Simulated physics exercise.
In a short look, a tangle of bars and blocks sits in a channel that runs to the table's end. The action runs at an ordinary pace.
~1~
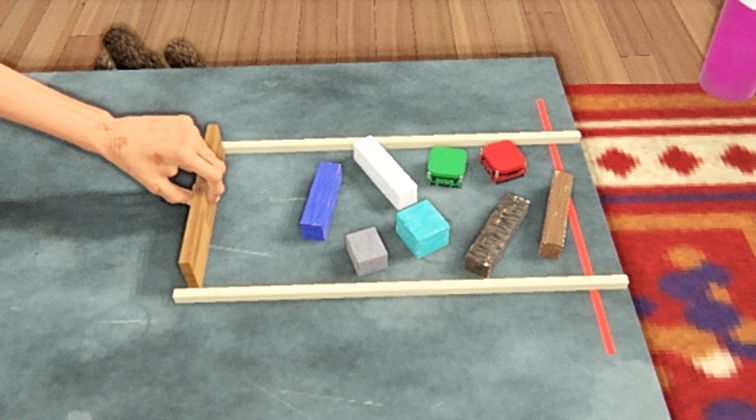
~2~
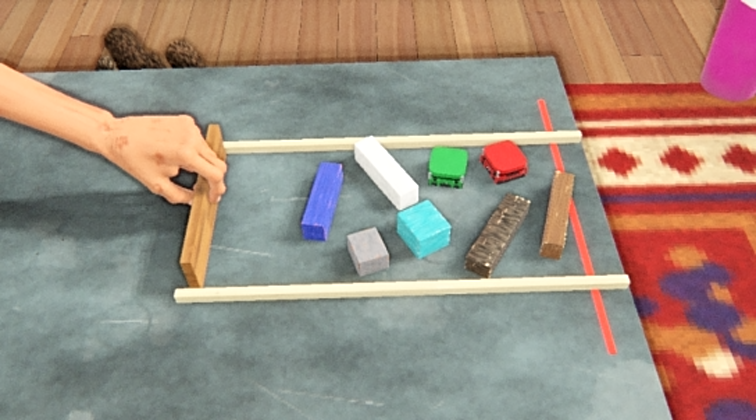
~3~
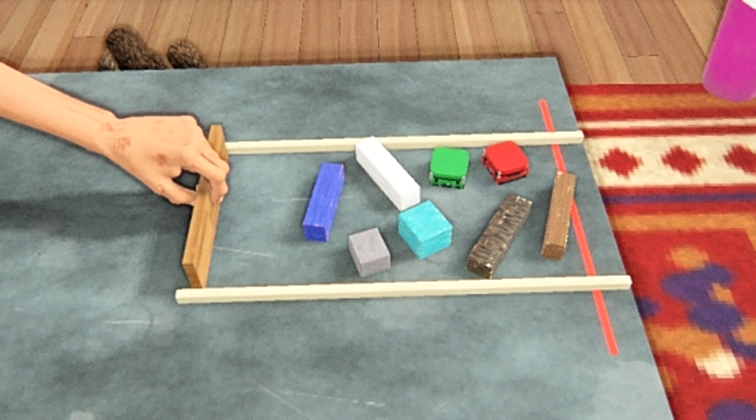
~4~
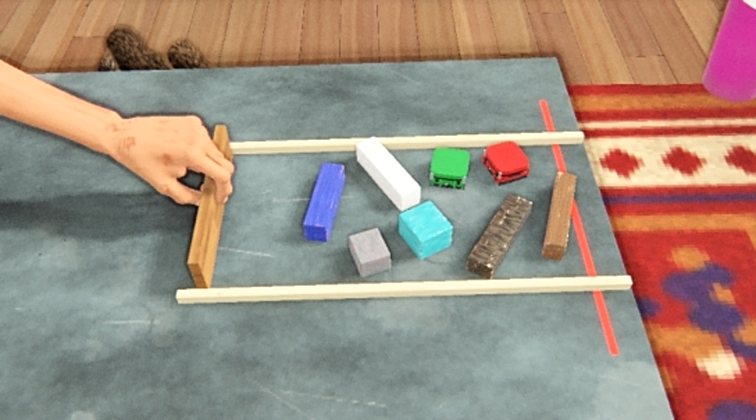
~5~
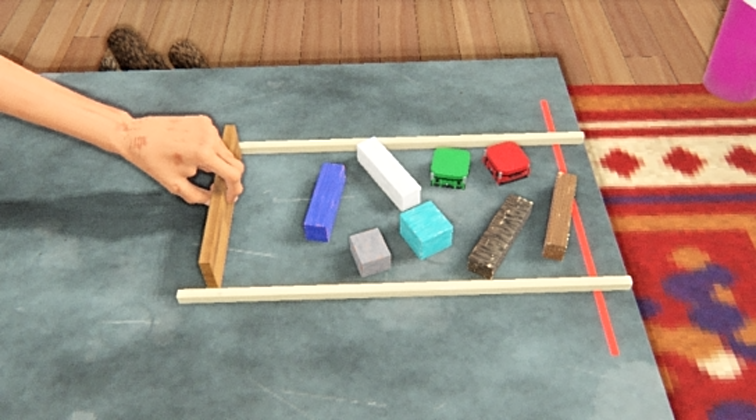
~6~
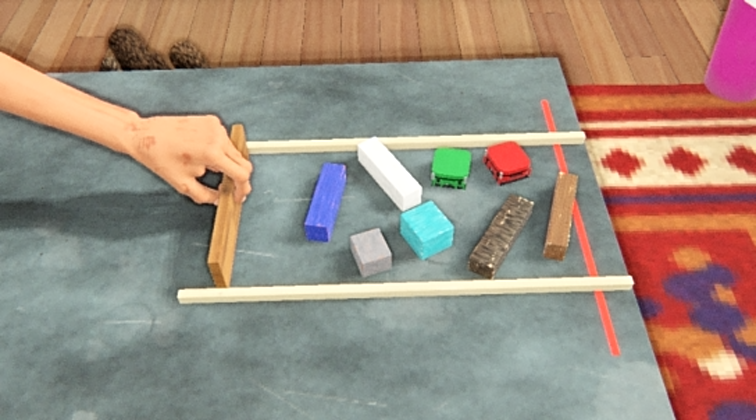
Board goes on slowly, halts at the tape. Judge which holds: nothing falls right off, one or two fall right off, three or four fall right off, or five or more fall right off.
Odds are the fallen group will hold five or more.
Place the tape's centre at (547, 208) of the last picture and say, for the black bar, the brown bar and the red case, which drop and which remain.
Black bar: Goes down; brown bar: Goes down; red case: Goes down.
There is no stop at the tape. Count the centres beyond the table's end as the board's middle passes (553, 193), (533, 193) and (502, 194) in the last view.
Taking the three positions in turn, the counts come to 4, 3 and 0.
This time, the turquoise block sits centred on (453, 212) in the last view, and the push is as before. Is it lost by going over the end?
From that start it falls away.
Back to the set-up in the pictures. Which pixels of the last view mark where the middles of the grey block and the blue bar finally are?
The one named first is at (606, 248), the next at (586, 193).
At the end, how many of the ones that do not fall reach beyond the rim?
The figure is 0.
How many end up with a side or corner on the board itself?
That would be 2 of them.
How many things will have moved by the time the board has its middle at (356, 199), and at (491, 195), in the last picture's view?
So 3, and at the other place 8.
Soon after, none off yet; brown bar at rest near (561, 215); red case at rest near (507, 163); black bar at rest near (501, 236).
Then, none off yet; brown bar moving near (573, 216); red case moved about its own width near (554, 162); black bar moved a little near (552, 237).
At rest, the number that fall off is five or more; fallen, white bar, turquoise block, green case, black bar, red case and brown bar.
